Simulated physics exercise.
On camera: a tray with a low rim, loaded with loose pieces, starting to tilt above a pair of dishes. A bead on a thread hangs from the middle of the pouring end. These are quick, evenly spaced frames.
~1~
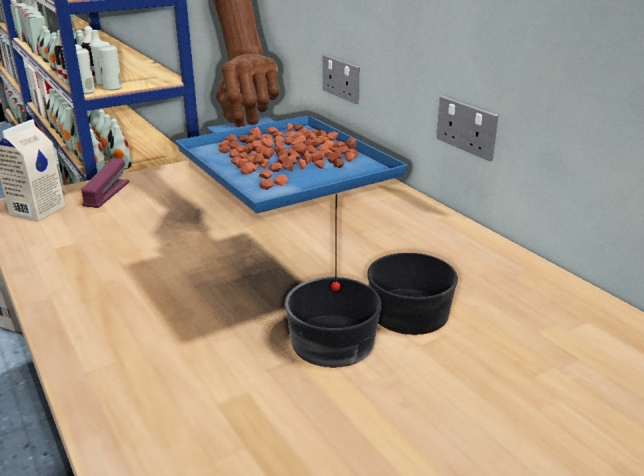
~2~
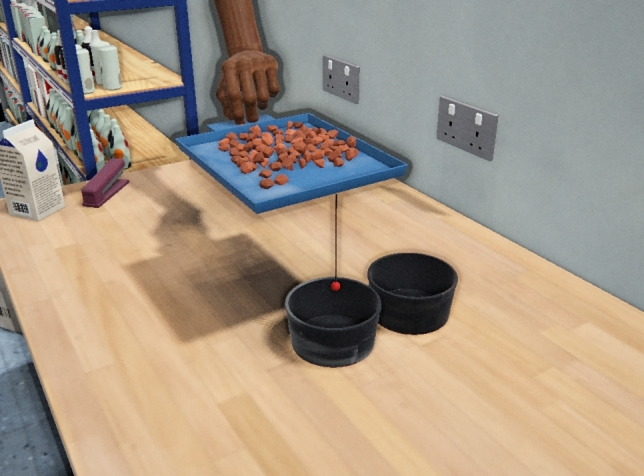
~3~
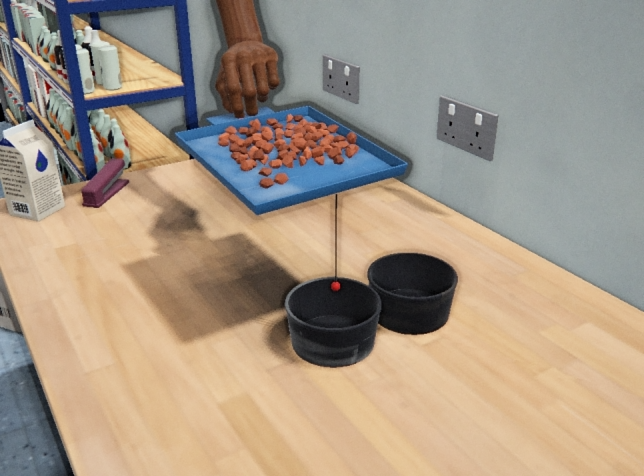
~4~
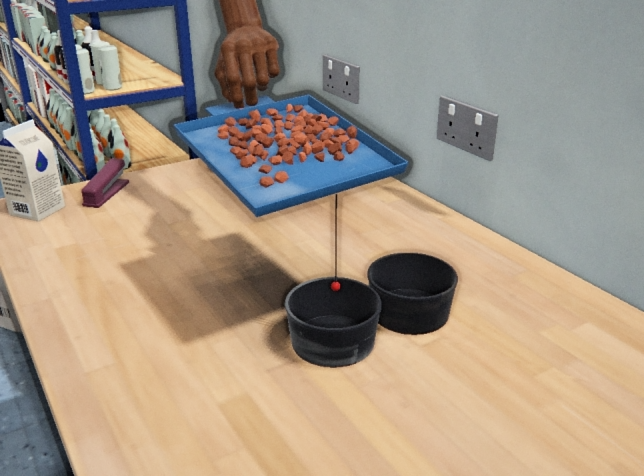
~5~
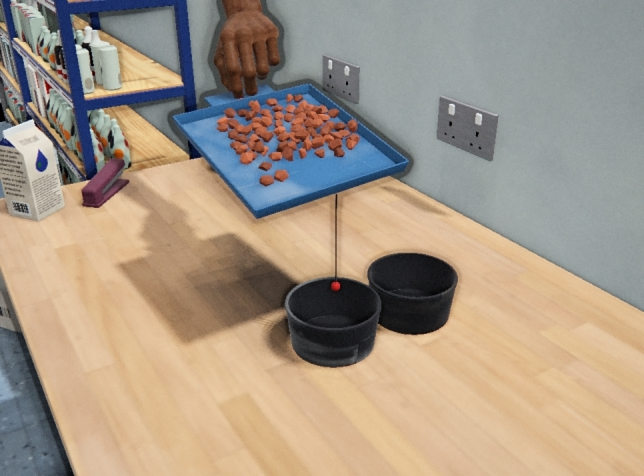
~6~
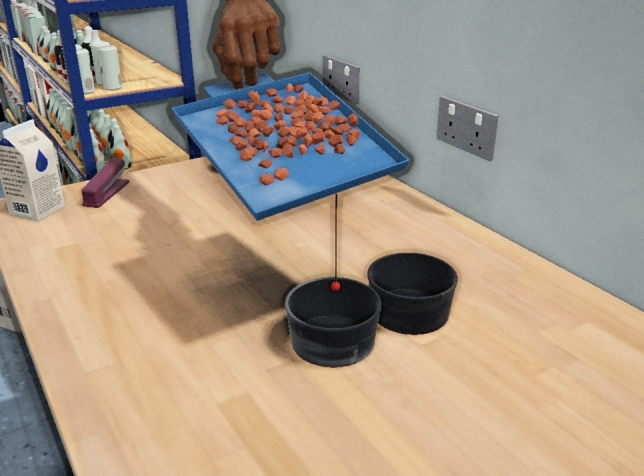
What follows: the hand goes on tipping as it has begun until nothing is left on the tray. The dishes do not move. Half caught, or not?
The two hold under half of the load.
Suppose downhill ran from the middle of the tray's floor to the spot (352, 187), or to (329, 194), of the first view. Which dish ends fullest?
One: The right one. Two: Left.
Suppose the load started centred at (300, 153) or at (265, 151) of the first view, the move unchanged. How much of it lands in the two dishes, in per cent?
First some 30, then 20 per cent.
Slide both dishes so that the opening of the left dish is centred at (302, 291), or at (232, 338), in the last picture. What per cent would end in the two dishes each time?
First some 0, then 80 per cent.
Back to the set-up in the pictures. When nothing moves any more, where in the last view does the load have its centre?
Roughly at (308, 369).
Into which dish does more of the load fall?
More ends in the left-hand dish.
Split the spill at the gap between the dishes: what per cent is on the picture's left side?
Close to 80 per cent.
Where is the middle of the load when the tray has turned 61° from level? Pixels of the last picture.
Roughly at (302, 191).
Soon after the last picture, tray tipped steeply; most on the tray; a stray few in the left dish; about a quarter in the air.
A little later, tray tipped past a quarter turn; a small part on the tray; about a quarter in the left dish; about two thirds outside both; a small part in the air.
Later still, tray tipped past a quarter turn; about a third in the left dish; about two thirds outside both.
At rest, tray tipped past a quarter turn; about a third in the left dish; none in the right dish; about two thirds outside both.
